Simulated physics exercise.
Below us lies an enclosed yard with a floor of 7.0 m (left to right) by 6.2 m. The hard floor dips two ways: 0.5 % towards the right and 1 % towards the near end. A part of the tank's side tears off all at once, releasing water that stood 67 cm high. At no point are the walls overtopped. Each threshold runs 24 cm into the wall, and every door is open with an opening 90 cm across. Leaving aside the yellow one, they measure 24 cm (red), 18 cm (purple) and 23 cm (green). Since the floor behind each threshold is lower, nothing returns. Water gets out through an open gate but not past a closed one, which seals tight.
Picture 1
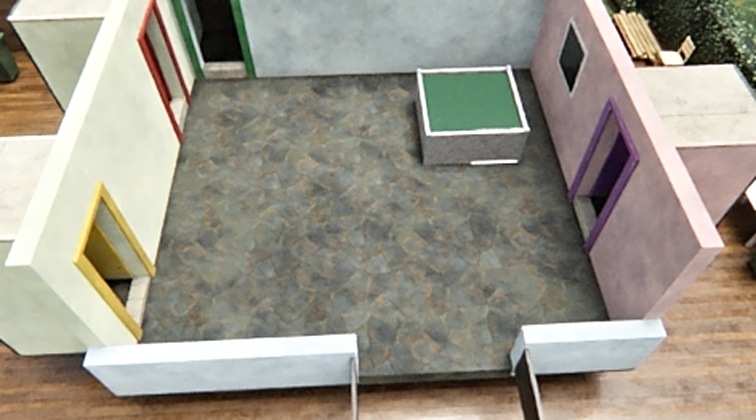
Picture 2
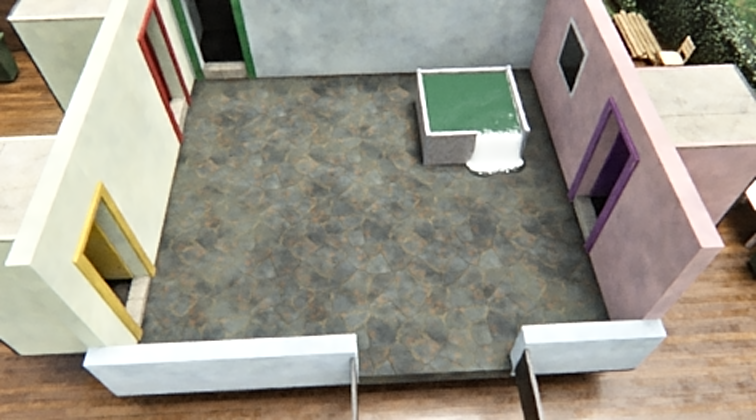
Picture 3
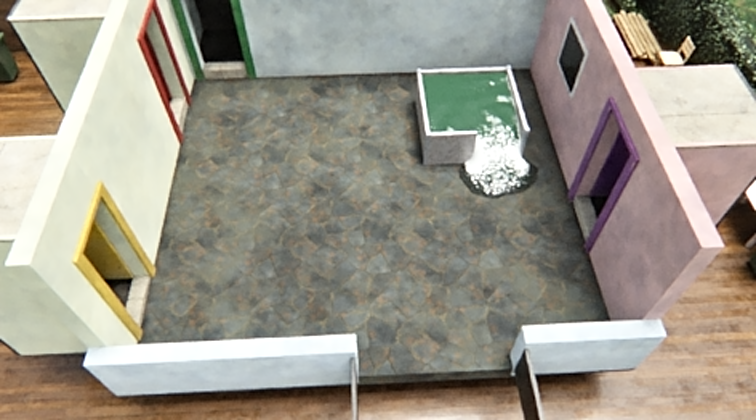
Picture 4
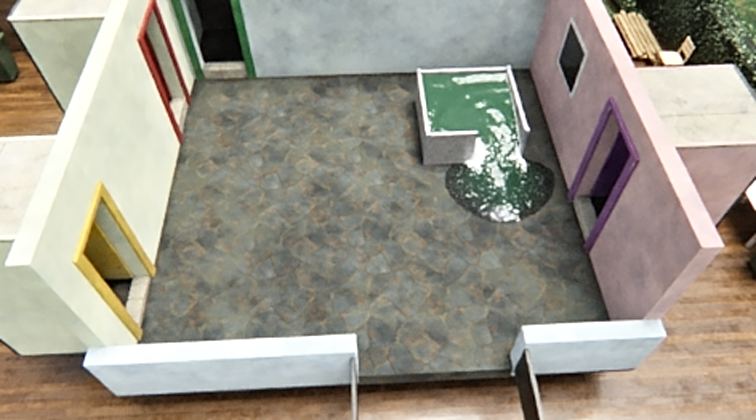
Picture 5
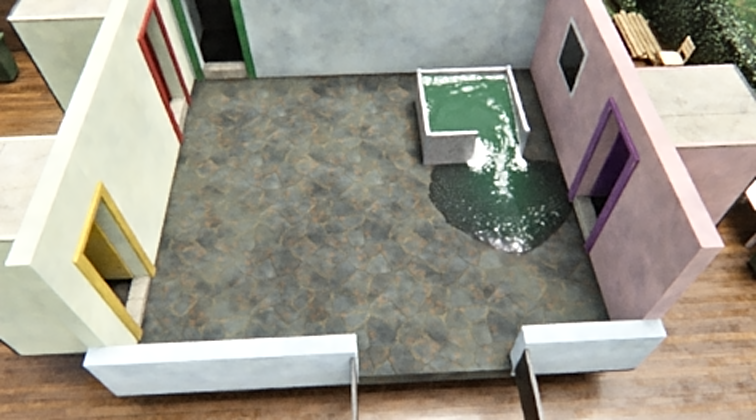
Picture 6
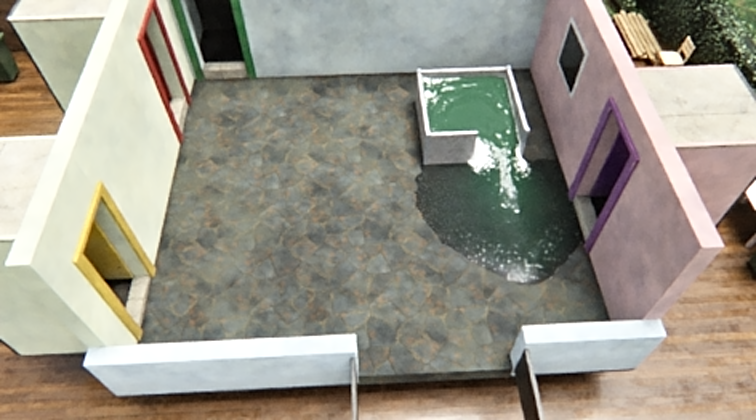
Green water pouring from a broken side of a raised tank, spreading across the stone floor toward the viewer beside a purple-framed doorway.
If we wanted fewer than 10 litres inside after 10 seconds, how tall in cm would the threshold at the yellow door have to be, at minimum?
It would need to be around 7 cm tall.
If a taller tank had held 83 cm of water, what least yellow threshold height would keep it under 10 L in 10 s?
Around 10.5 cm high.
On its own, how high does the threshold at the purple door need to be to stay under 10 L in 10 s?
At the purple door you'd want roughly 17 cm.
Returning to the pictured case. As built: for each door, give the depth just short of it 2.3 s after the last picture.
Depths in cm - red: 0, yellow: 0, purple: 13, green: 0.
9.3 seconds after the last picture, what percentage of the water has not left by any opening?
Close to 66 in a hundred.
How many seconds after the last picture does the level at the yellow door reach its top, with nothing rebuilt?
It peaks at about 5.0 s.
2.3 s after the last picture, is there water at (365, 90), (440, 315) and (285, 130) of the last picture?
So the three spots come out spared, swamped, spared, in that order.
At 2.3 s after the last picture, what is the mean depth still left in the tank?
Some 27 cm.
Then, 0.7 s after the last picture water covers 25 % of the floor, deepest (36 cm) near (609, 347); it has not reached the yellow door.
Then, 2.3 s after the last picture water covers 30 % of the floor, deepest (28 cm) near (597, 348); it has not reached the yellow door.
Then, 9.3 s after the last picture water covers 60 % of the floor, deepest (8 cm) near (222, 366); 6 cm at the yellow door, 1 litre in over its 10 cm threshold.
At the yellow door as built, the water peaked near 11 cm, 4.9 s after the last picture.
Run again over the same 10 s with other heights there, 23 litres in over 5.5 cm, 7 litres over 7.5 cm. The limit of 10 litres is kept from about 7 cm up.
